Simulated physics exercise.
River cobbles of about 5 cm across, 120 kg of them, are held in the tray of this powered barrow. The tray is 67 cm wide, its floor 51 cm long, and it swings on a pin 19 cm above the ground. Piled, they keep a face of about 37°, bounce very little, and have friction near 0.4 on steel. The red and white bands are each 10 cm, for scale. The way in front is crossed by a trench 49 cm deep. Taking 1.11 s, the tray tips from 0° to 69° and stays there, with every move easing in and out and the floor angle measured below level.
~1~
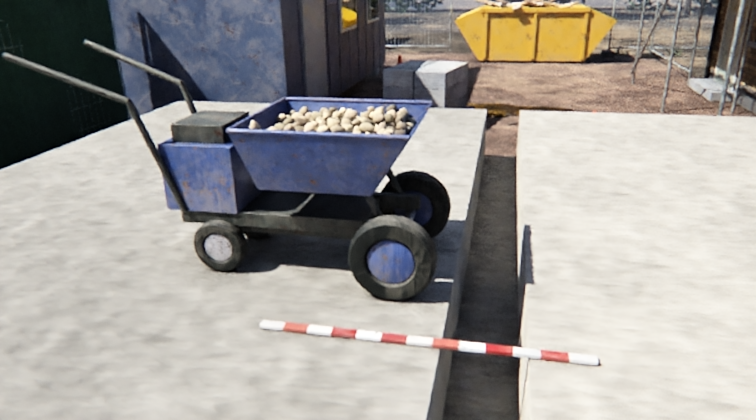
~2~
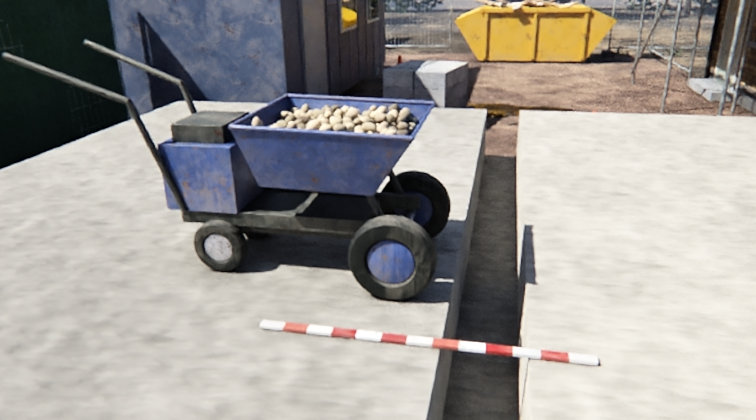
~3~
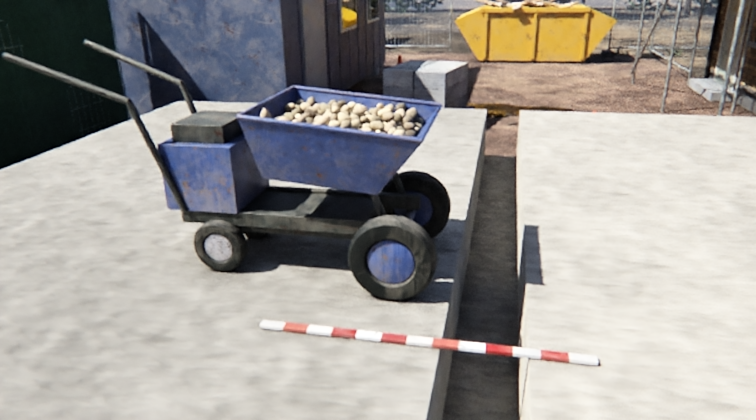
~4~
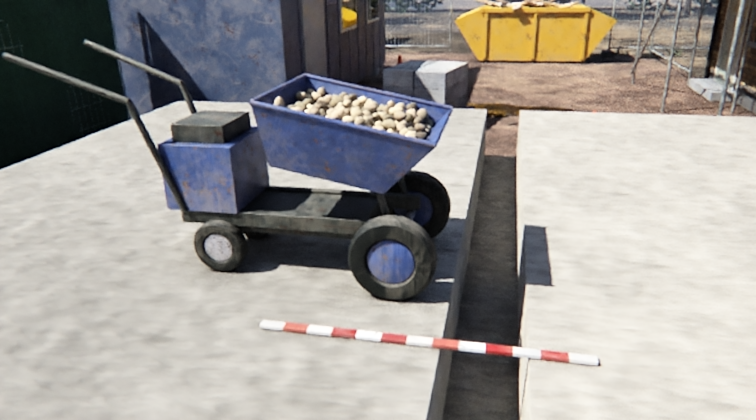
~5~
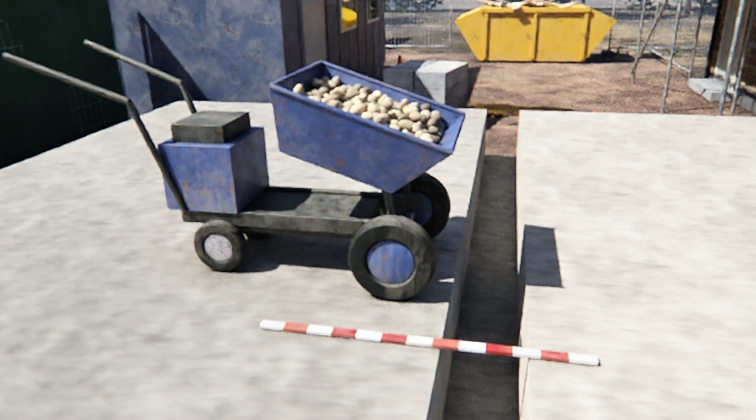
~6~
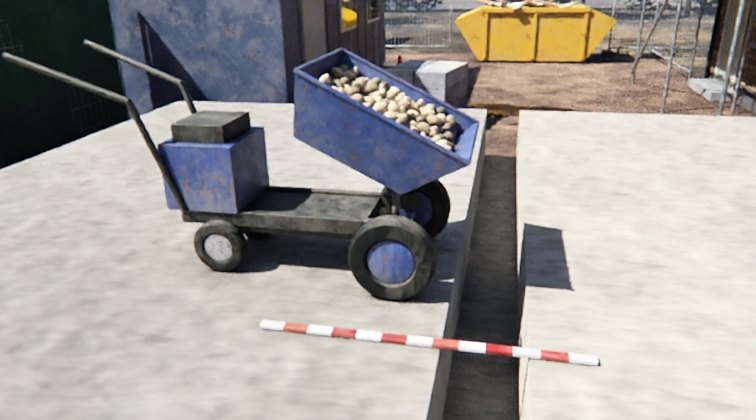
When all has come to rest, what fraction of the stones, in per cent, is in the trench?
At the end about 26 per cent of the stones are there.
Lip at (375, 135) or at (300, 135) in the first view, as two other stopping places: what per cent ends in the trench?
Roughly 50 per cent, then 85 per cent.
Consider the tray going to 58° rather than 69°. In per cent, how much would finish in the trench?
It comes out at about 10 percent.
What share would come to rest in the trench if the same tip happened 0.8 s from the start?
20 %.
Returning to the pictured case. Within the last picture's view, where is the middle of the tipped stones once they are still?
Somewhere near pixel (566, 275).
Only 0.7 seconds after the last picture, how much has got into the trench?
About 0%.
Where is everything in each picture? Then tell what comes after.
The tray is at 0°, its lip at (409, 138); the top of the load is at (356, 117), in the first picture.
Lip at (413, 139), floor tilted 1°, highest stones at (351, 116), in the second picture.
Lip at (422, 141), floor tilted 5°, highest stones at (319, 111), in the third picture.
Lip at (436, 145), floor tilted 11°, highest stones at (317, 99), in the fourth picture.
The tray is at 18°, its lip at (452, 153); the top of the load is at (328, 87), in the fifth picture.
The tray is at 27°, its lip at (469, 164); the top of the load is at (342, 76), in the sixth picture.
Then, 0.4 s after the last picture the floor is at 58°, 100 % in the tray; the foremost stones are at (515, 181).
Then, 0.7 s after the last picture the floor is at 69°, 67 % in the tray, 1 % in the trench, 32 % past the trench; the foremost stones are at (626, 292).
Then, 1.1 s after the last picture the floor is at 69°, 33 % in the tray, 1 % in the trench, 67 % past the trench; the foremost stones are at (735, 300).
Then, 3.0 s after the last picture the floor is at 69°, 0 % in the tray, 26 % in the trench, 74 % past the trench; the foremost stones are past the picture's edge.
